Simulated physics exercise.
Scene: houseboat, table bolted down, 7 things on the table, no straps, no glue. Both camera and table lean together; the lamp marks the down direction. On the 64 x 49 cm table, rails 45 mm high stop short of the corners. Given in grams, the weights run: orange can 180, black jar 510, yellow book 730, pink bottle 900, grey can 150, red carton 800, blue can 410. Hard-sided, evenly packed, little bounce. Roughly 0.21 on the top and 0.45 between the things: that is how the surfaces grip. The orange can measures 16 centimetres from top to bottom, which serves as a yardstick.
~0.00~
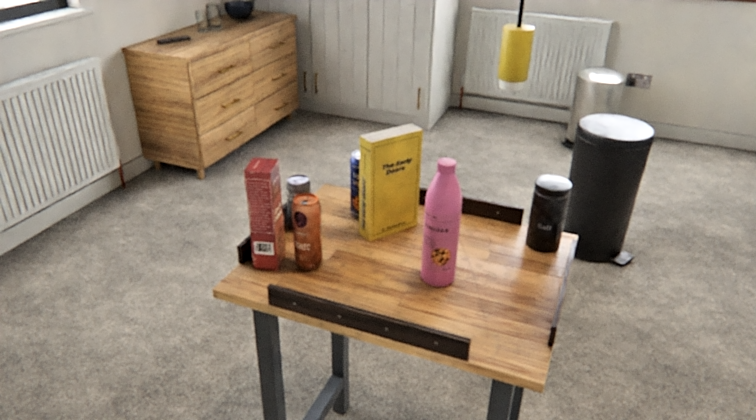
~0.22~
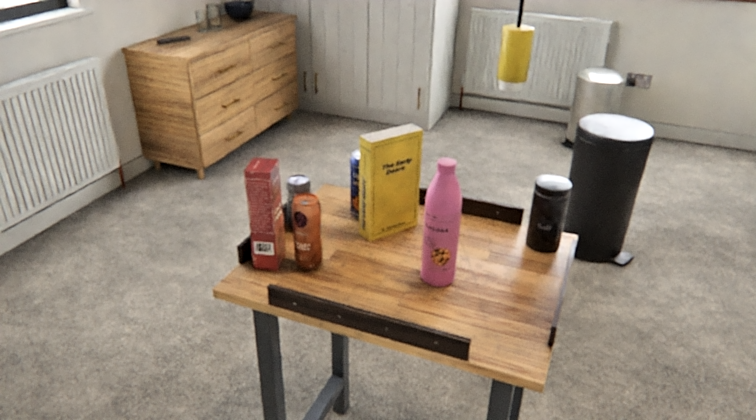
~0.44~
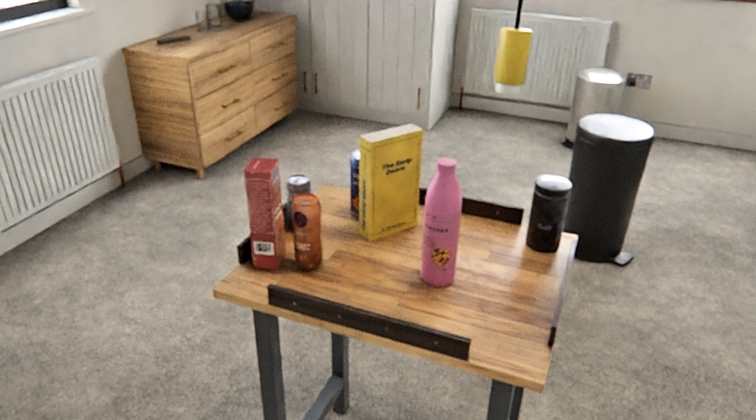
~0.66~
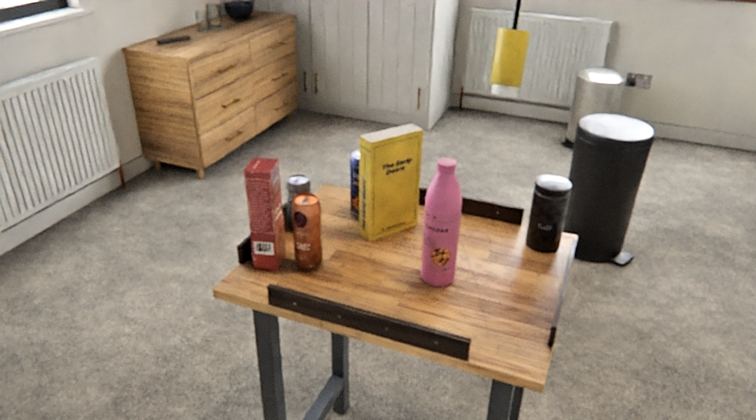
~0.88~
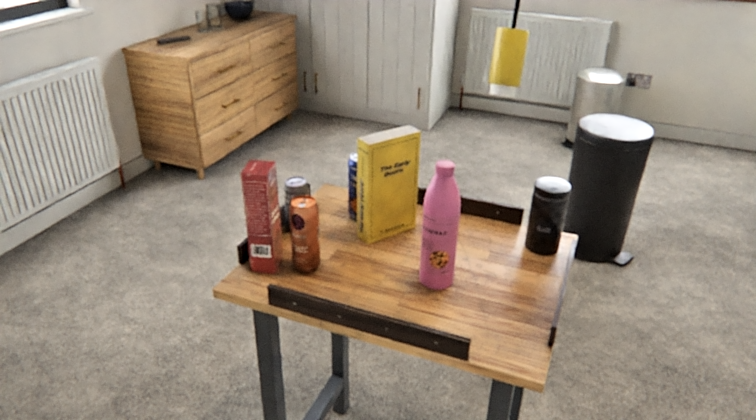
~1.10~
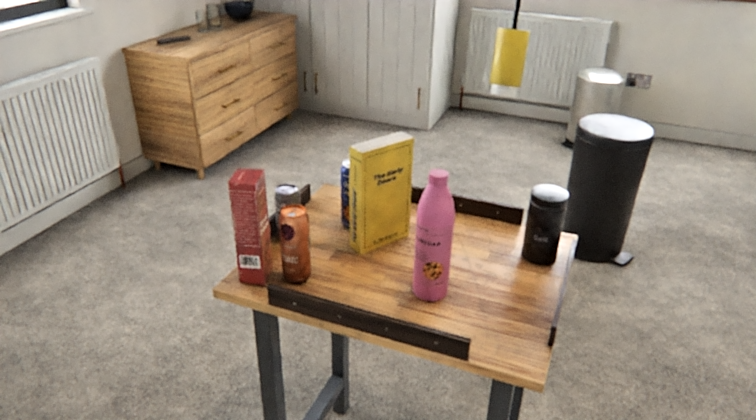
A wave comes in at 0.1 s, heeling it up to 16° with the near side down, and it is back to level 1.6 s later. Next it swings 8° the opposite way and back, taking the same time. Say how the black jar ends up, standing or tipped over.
It does not capsize.
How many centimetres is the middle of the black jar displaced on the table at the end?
It ends up around 12 cm from its start.
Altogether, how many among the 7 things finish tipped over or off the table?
It adds up to 1.
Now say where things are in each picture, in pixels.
In the first frame, boat level; black jar (548, 214); orange can (308, 233).
In the second frame, boat heeled 1°, near side down; pink bottle (442, 222).
In the third frame, boat heeled 6°, near side down; red carton (266, 215).
In the fourth frame, boat heeled 13°, near side down; orange can (307, 233); yellow book (390, 183).
In the fifth frame, boat heeled 16°, near side down; pink bottle (440, 225).
In the sixth frame, boat heeled 14°, near side down; black jar (544, 225) slid 5 cm; red carton (252, 228) slid 5 cm.
After 1.30 s, boat heeled 8°, near side down; black jar slid 10 cm near (540, 236); yellow book slid 11 cm; red carton slid 10 cm.
After 1.60 s, boat level; red carton now off the table; black jar slid 12 cm near (539, 242); yellow book slid 13 cm.
After 2.00 s, boat heeled 2°, far side down; black jar slid 12 cm near (539, 242); yellow book slid 13 cm; pink bottle slid 12 cm.
At rest (3.8 s), off the table and tipped over, red carton; not toppled but over 5 cm from the start, orange can, black jar, yellow book, pink bottle, grey can and blue can. In the last view, black jar near (539, 242).
